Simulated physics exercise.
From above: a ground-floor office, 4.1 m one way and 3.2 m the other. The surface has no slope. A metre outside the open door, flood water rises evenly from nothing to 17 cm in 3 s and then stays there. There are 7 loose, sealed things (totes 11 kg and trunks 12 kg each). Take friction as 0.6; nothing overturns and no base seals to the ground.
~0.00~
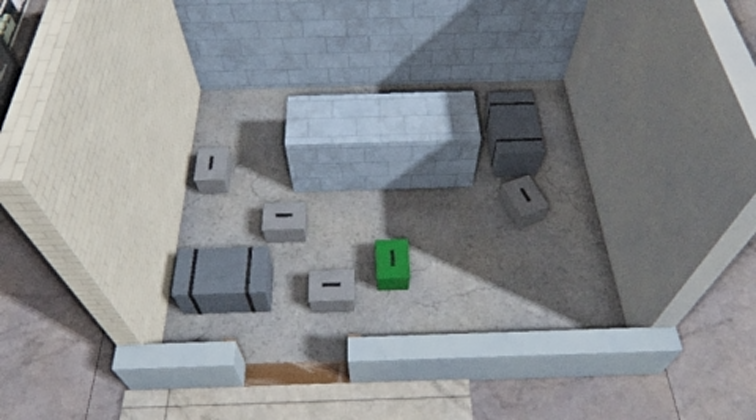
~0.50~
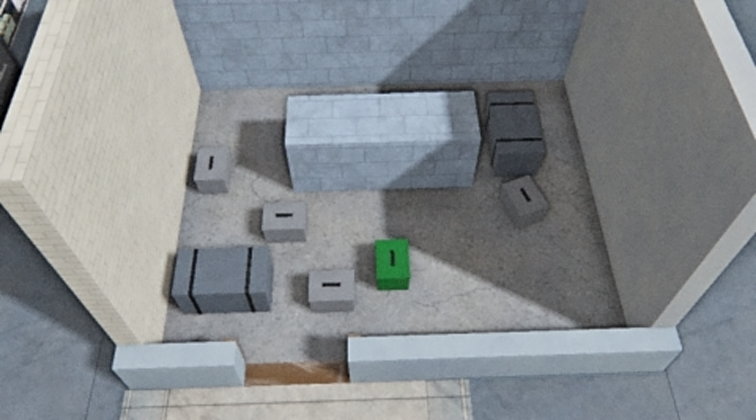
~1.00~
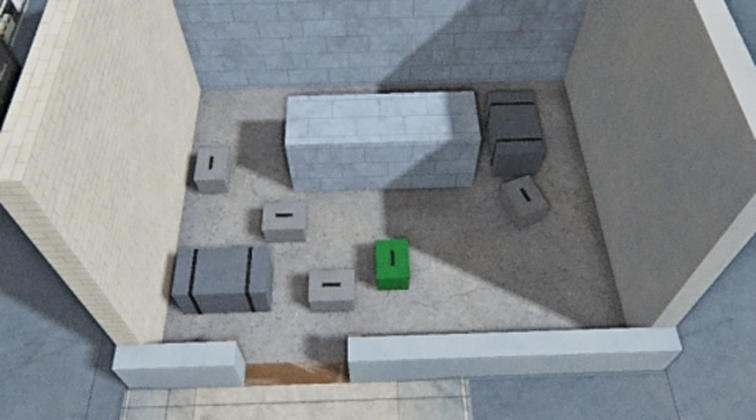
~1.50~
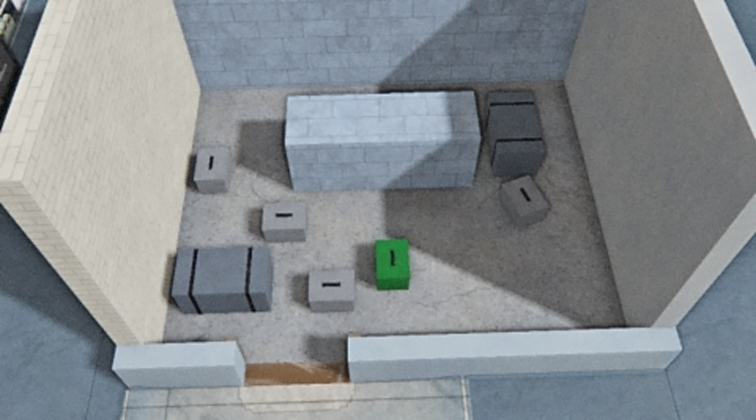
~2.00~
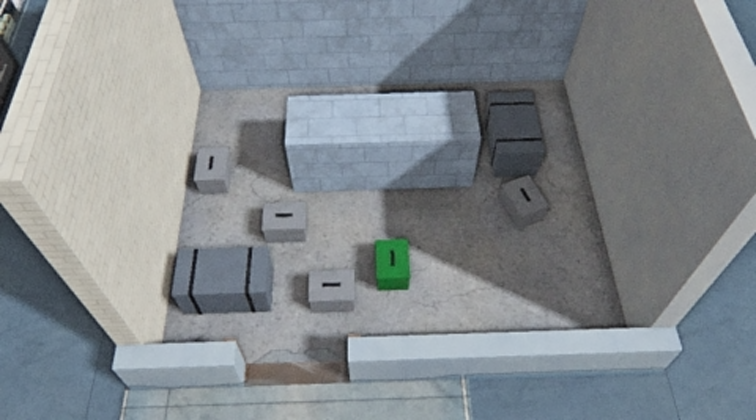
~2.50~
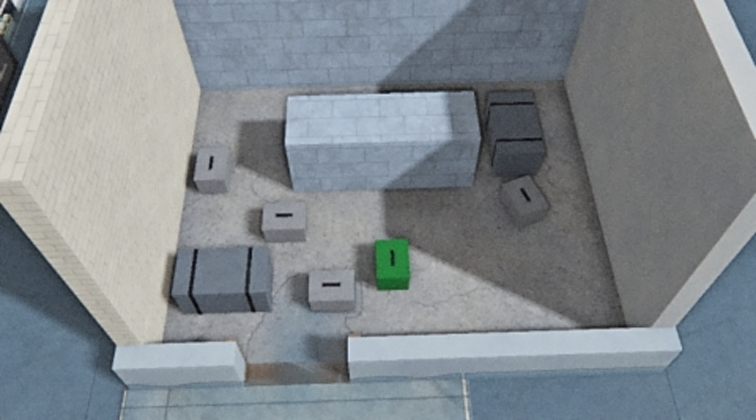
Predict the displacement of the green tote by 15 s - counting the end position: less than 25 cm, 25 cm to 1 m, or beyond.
The green tote barely shifts.
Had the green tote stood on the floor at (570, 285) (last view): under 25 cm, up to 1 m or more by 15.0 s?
It slides a little.
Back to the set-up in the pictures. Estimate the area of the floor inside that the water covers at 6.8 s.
Roughly 9.0 m2.
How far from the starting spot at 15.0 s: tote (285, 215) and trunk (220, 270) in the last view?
In that order: 100 cm, 50 cm.
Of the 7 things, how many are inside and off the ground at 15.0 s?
I count 4.
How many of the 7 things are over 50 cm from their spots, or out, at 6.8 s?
By then 3.
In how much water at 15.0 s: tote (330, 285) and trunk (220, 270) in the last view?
Roughly 11 and 9 cm.
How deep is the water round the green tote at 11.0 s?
About 6 cm.
After 3.5 s the green tote is near (393, 258), 0.0 m from its start, aground; 0 afloat.
After 6.8 s the green tote is near (399, 257), 0.1 m from its start, aground; 1 afloat.
After 11.0 s the green tote is near (405, 260), 0.1 m from its start, aground; 2 afloat.
After 15.0 s the green tote is near (405, 260), 0.1 m from its start, aground; 4 afloat.
